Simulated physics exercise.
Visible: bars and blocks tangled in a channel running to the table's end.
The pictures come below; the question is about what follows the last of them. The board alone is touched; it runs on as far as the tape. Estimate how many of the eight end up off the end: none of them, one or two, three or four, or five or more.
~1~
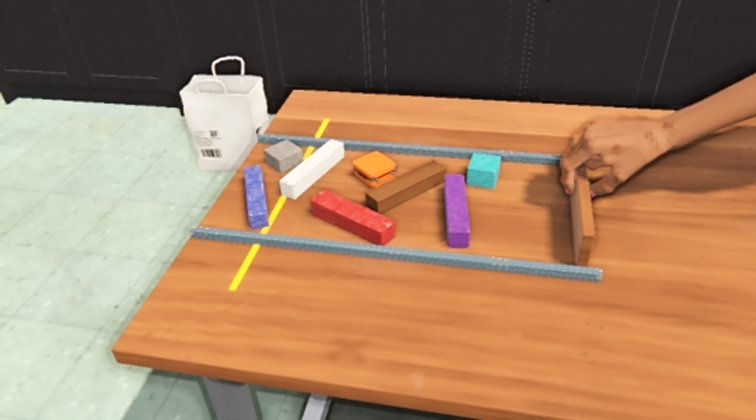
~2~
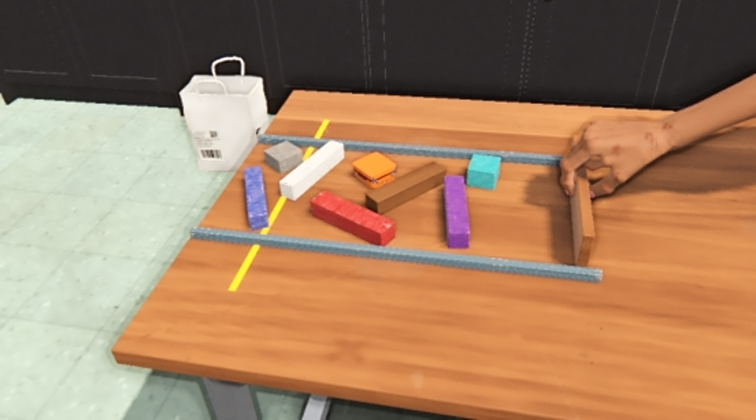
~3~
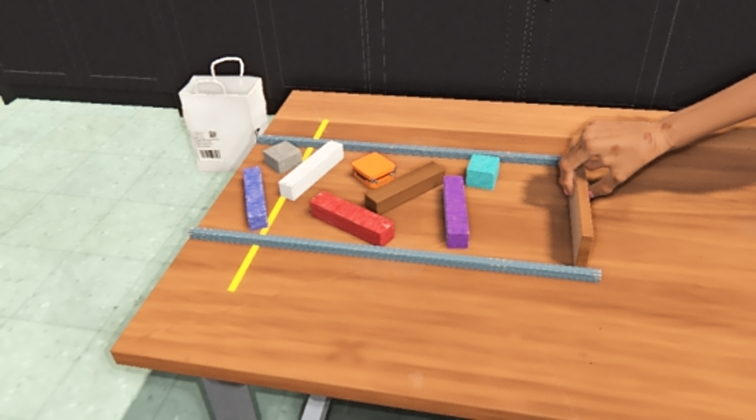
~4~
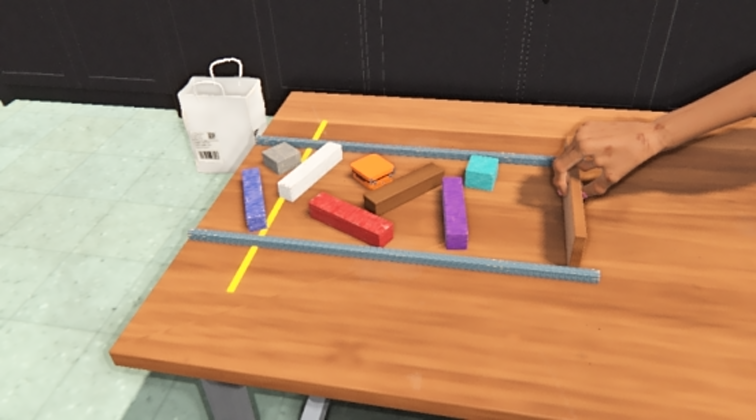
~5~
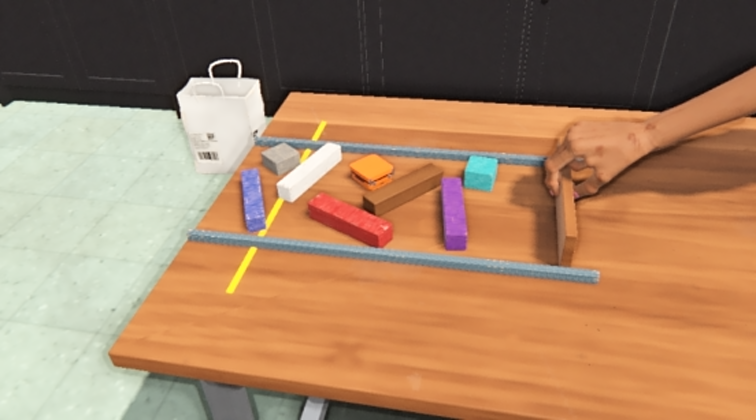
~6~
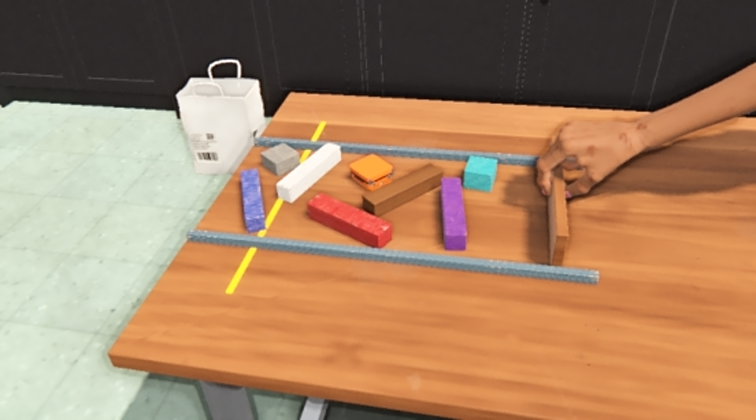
The board is going to sweep off three, or four.
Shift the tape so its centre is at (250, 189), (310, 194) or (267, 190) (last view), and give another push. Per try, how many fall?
6, 1, 4.
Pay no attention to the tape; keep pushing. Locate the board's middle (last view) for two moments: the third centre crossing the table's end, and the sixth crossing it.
First at (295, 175), next at (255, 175).
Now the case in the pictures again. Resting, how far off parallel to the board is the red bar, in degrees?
Near 35 degrees.
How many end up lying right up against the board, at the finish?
My count gives 2.
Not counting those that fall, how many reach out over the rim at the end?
So the number is 2.
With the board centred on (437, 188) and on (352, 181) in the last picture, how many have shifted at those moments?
Counts: 4 and 8.
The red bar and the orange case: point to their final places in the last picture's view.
(224, 204), and the other (236, 166).
A little later, none off yet; blue bar at rest near (253, 199); grey block at rest near (281, 159); white bar at rest near (310, 171).
Next, none off yet; blue bar at rest near (253, 199); grey block at rest near (281, 159); white bar moving near (307, 171).
Later still, none off yet; blue bar shifted a little near (235, 202); grey block shifted well along near (235, 158); white bar shifted about its own width near (254, 162).
When it is over, the number that fall off is three or four; down, white bar, grey block and blue bar.
